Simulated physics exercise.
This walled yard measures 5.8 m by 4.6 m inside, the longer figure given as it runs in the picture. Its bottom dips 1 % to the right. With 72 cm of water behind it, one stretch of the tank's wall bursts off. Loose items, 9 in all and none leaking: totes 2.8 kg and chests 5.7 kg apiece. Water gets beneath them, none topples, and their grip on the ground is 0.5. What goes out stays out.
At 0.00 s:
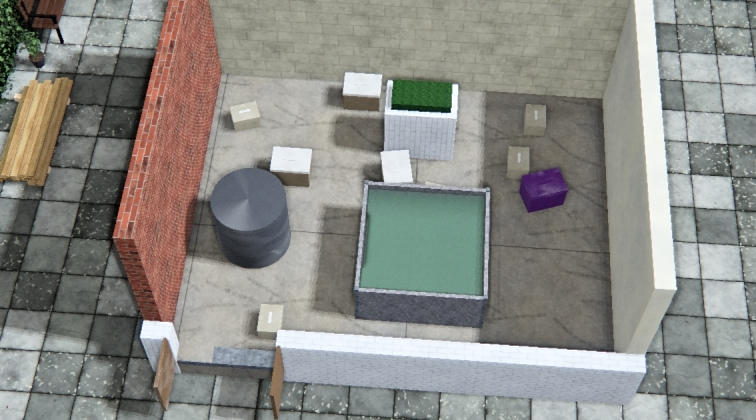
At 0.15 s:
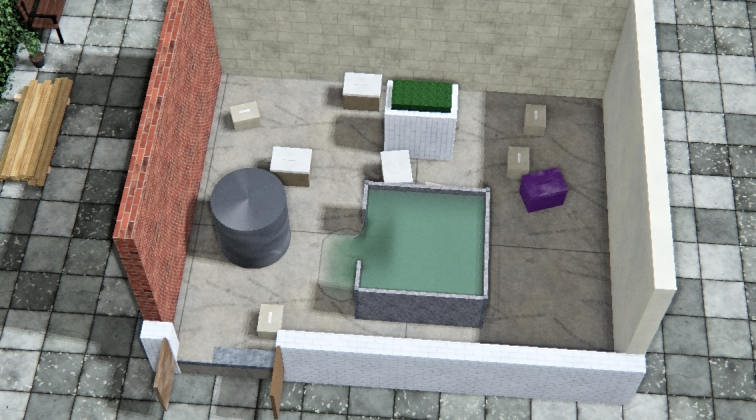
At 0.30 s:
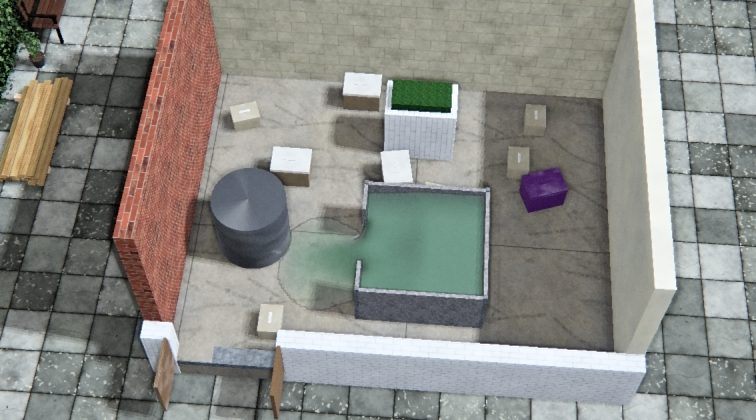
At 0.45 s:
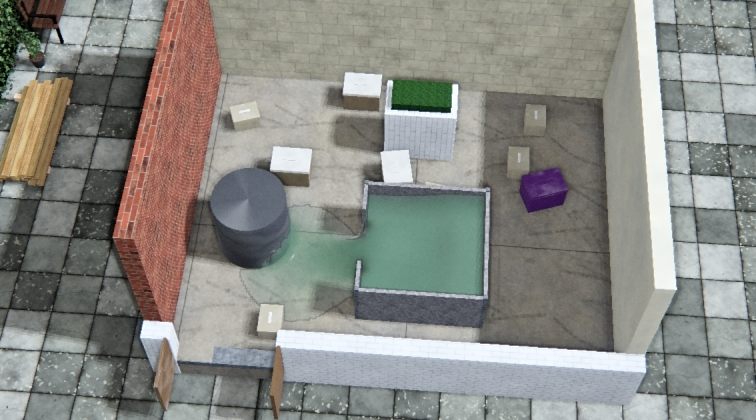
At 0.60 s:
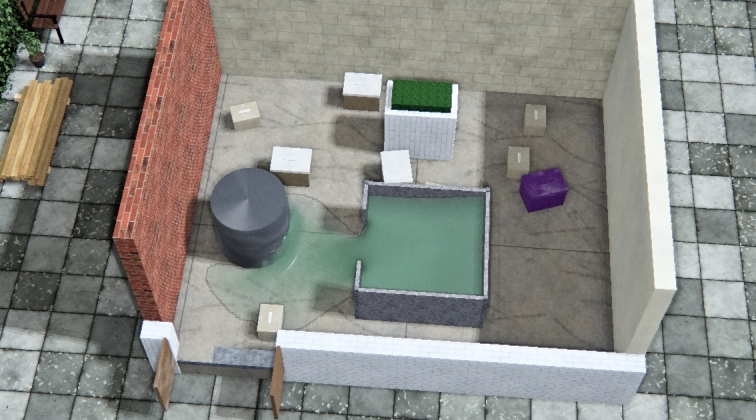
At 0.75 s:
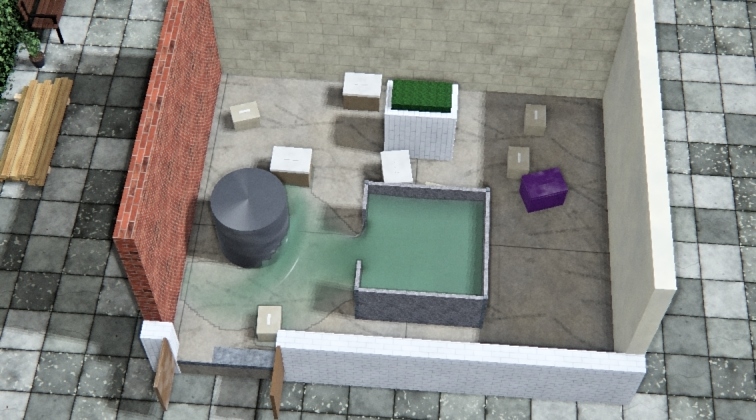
At the start, a square tank of green water stands closed in a walled yard, with boxes and a grey cylinder around it. A stretch of its left wall opens, and water pours out across the floor, reaches the cylinder and spreads around its base while the purple chest stays still.
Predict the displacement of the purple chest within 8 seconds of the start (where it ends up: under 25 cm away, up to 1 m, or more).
Purple chest stays put.
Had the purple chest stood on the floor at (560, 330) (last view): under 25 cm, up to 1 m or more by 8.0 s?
It barely shifts.
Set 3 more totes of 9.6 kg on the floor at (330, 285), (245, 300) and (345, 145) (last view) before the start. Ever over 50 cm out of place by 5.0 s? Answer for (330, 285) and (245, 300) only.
In turn: Past it, past it.
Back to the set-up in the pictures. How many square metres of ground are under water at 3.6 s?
Roughly 15 m2.
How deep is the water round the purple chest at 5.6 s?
Roughly 0 cm.
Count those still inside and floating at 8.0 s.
At that moment 4.
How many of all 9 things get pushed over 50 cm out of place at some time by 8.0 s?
I count 5.
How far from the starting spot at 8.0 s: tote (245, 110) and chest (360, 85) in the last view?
In that order: 40 cm, 350 cm.
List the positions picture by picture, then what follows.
The purple chest at (545, 183) rests on the ground; 2.6 m2 under water; 0 of 9 have shifted, in the first picture.
The purple chest at (545, 183), on the bottom; water covers 3.1 m2; 0 of 9 have shifted, in the second picture.
The purple chest at (545, 183) rests on the ground; water covers 3.9 m2; 0 of 9 have shifted, in the third picture.
The purple chest at (545, 183) rests on the ground; water covers 4.5 m2; 0 of 9 have shifted, in the fourth picture.
The purple chest at (545, 183) rests on the ground; water covers 5.0 m2; 0 of 9 have shifted, in the fifth picture.
The purple chest at (545, 183) rests on the ground; water covers 5.8 m2; 0 of 9 have shifted, in the sixth picture.
After 1.6 s the purple chest is near (545, 183), 0.0 m from its start, aground; 1 of 9 are out; 0 afloat.
After 3.6 s the purple chest is near (545, 183), 0.0 m from its start, aground; 1 of 9 are out; 2 afloat.
After 5.6 s the purple chest is near (545, 183), 0.0 m from its start, aground; 1 of 9 are out; 3 afloat.
After 8.0 s the purple chest is near (541, 184), 0.1 m from its start, aground; 1 of 9 are out; 4 afloat.
